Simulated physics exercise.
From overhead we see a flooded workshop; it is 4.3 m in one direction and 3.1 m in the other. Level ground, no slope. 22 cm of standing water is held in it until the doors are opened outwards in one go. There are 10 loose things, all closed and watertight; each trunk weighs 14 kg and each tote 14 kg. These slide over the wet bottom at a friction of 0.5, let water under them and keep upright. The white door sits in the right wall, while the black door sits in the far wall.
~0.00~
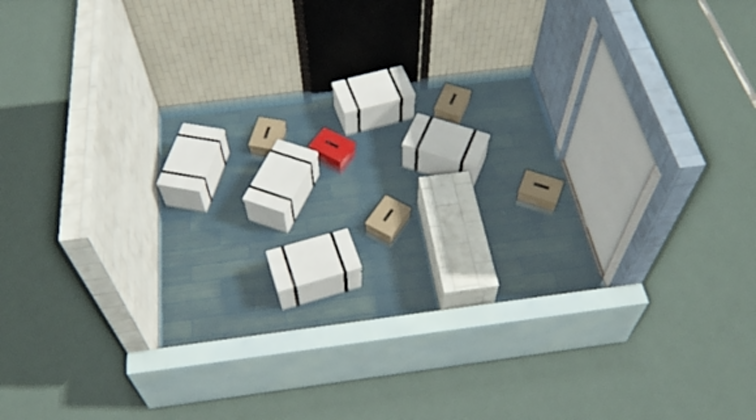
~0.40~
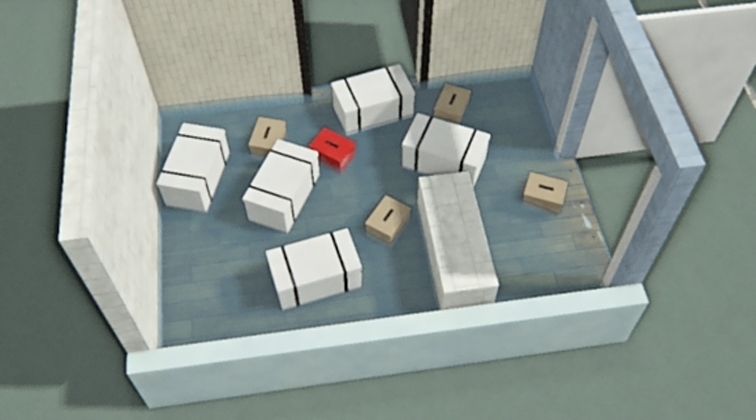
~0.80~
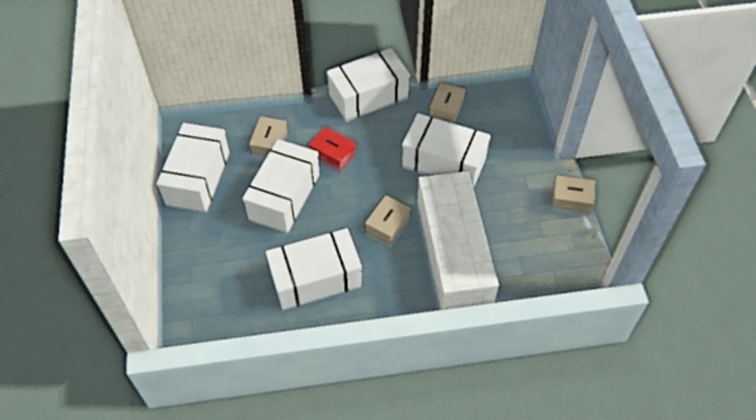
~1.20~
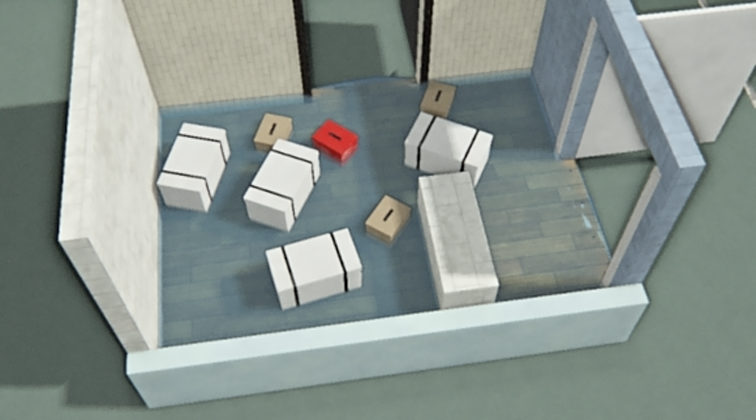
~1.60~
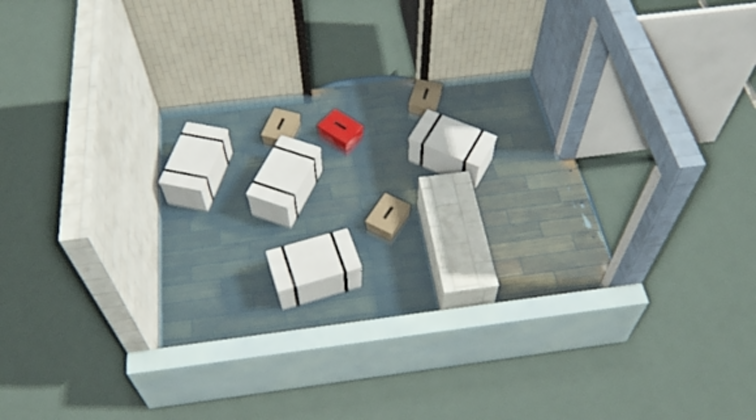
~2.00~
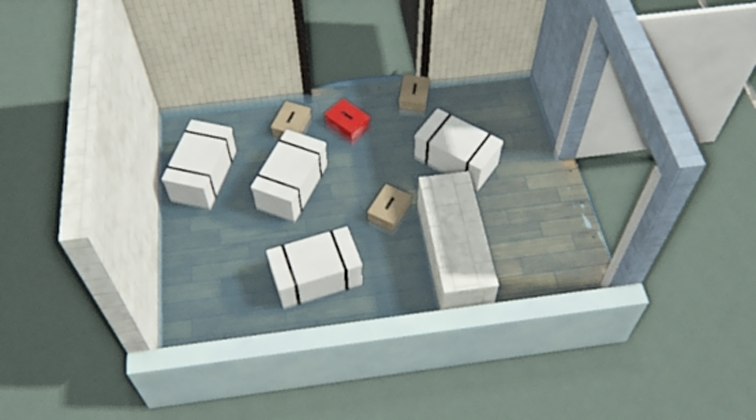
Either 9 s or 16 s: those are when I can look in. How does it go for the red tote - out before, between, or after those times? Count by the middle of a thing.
It gets out before both.
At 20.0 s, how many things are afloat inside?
At that time the total is 0.
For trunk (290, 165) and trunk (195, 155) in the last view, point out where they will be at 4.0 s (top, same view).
Around (337, 126) and (217, 135).
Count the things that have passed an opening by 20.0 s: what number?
The count by then is 9.
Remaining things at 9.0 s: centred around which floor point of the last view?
They're centred close to (376, 126).
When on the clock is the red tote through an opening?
At roughly 3.0 seconds.
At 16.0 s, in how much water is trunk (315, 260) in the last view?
Roughly 5 cm.
After 4.0 s the red tote has gone out (at 3.2 s); 5 of 10 are out; 5 afloat.
After 9.0 s the red tote has gone out (at 3.2 s); 8 of 10 are out; 2 afloat.
After 16.0 s the red tote has gone out (at 3.2 s); 9 of 10 are out; 1 afloat.
After 20.0 s the red tote has gone out (at 3.2 s); 9 of 10 are out; 0 afloat.
